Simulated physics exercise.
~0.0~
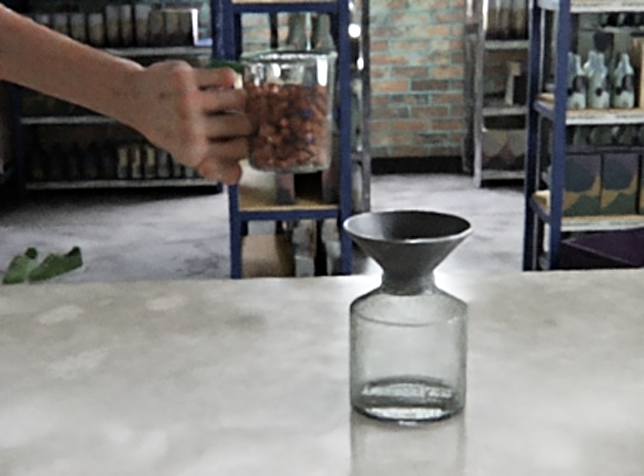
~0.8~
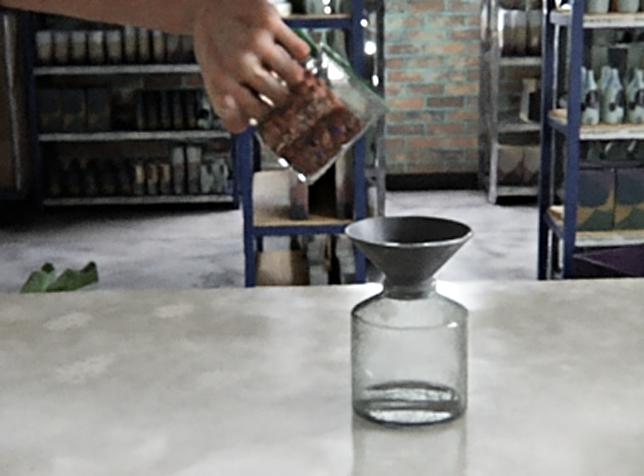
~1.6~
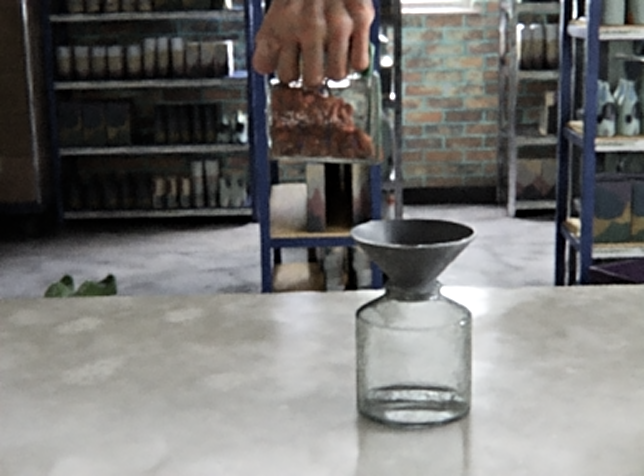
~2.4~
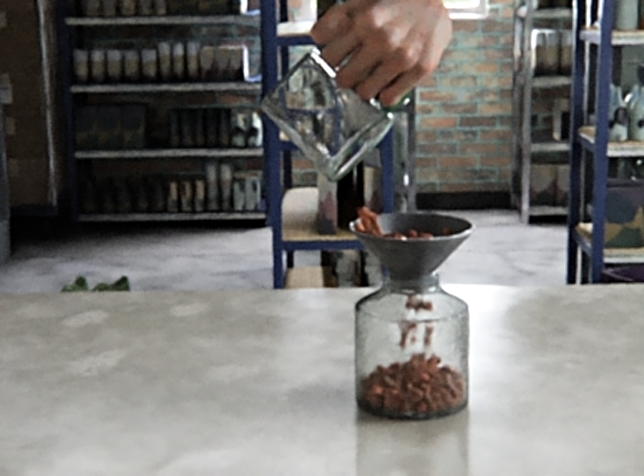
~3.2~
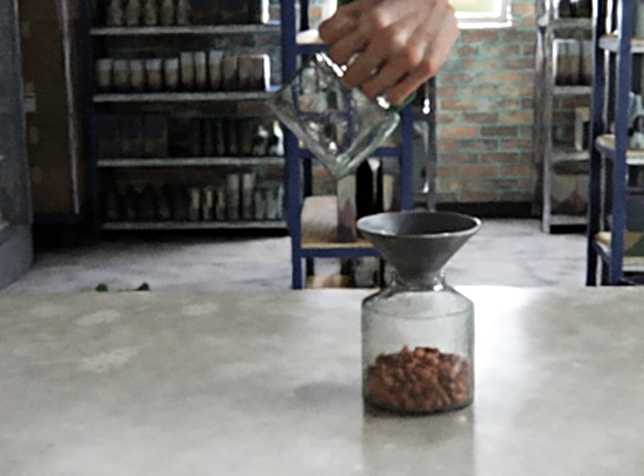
A hand carried a clear glass cup of reddish-brown pellets over a dark funnel set in a glass jar, then tipped it until the pellets tumbled through, leaving the cup empty and upturned and all the pellets heaped in the jar below.
